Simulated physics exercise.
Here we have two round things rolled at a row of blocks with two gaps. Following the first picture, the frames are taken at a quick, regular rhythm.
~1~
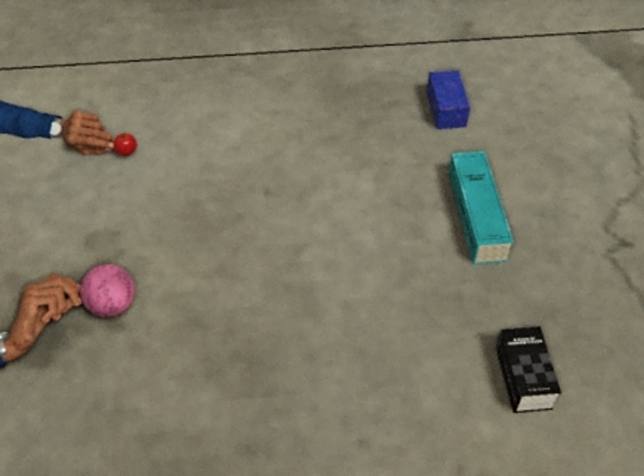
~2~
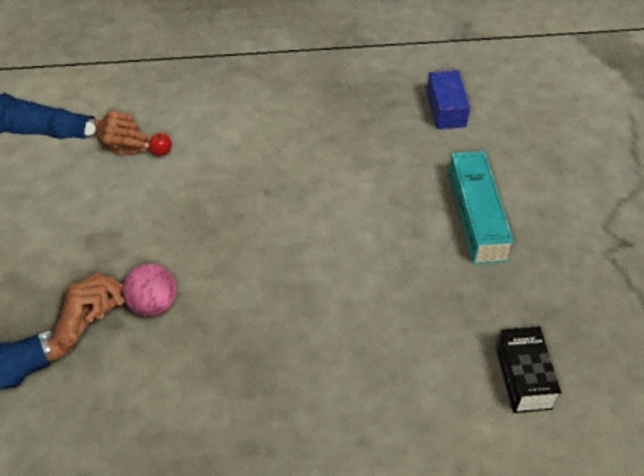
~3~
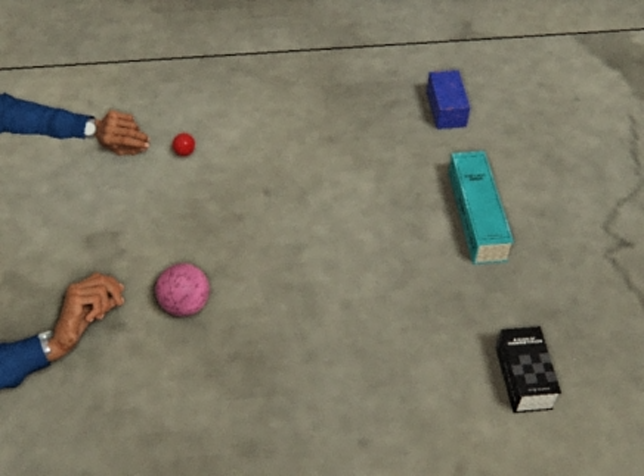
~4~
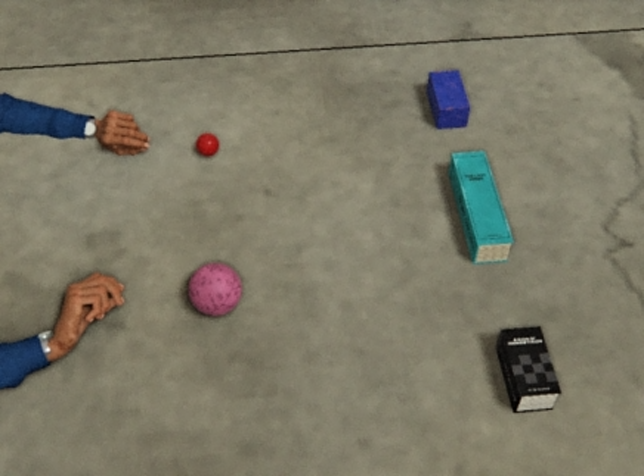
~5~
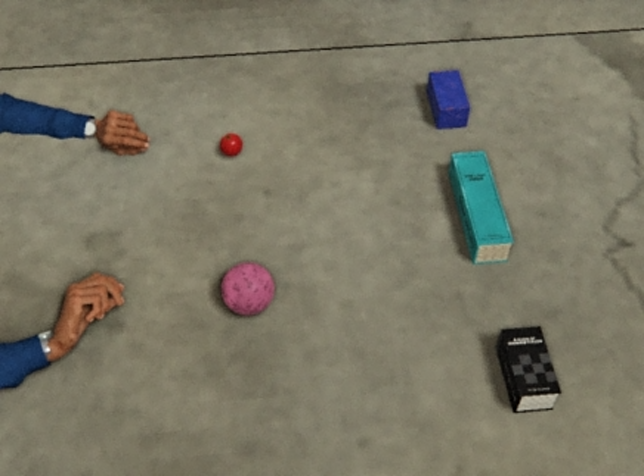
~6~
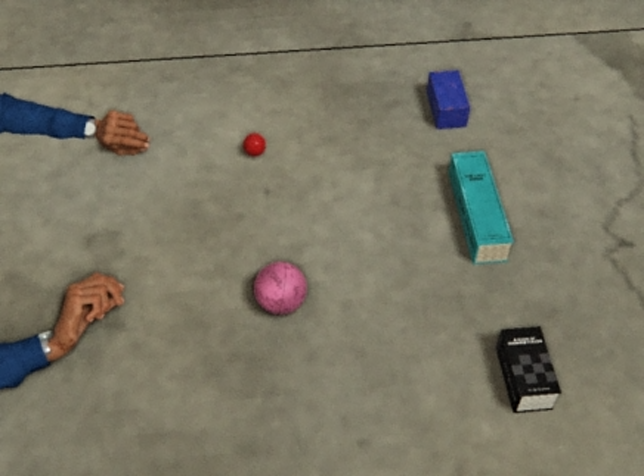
To begin with, two hands at the left hold a small red ball and a larger pink ball on a grey surface, across from blue, teal and black blocks. The hands push the balls rightward and release them, then stay still while both balls roll steadily right, the pink one moving faster.
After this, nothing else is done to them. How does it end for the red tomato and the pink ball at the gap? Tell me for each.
It ends like this: The red tomato goes through; the pink ball goes through.
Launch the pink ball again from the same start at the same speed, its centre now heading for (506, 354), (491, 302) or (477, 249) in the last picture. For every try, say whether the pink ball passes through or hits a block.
Taking the aims in order, it is held back by a block; goes between the blocks; is held back by a block.
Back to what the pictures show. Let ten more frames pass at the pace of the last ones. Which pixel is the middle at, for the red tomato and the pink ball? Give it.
Predicted centres: Red tomato close to (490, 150), pink ball close to (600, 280).
Then, 0.66 s past the last view, red tomato heading on near (639, 146); pink ball heading on.
Finally, the red tomato rolls through; the pink ball rolls through.
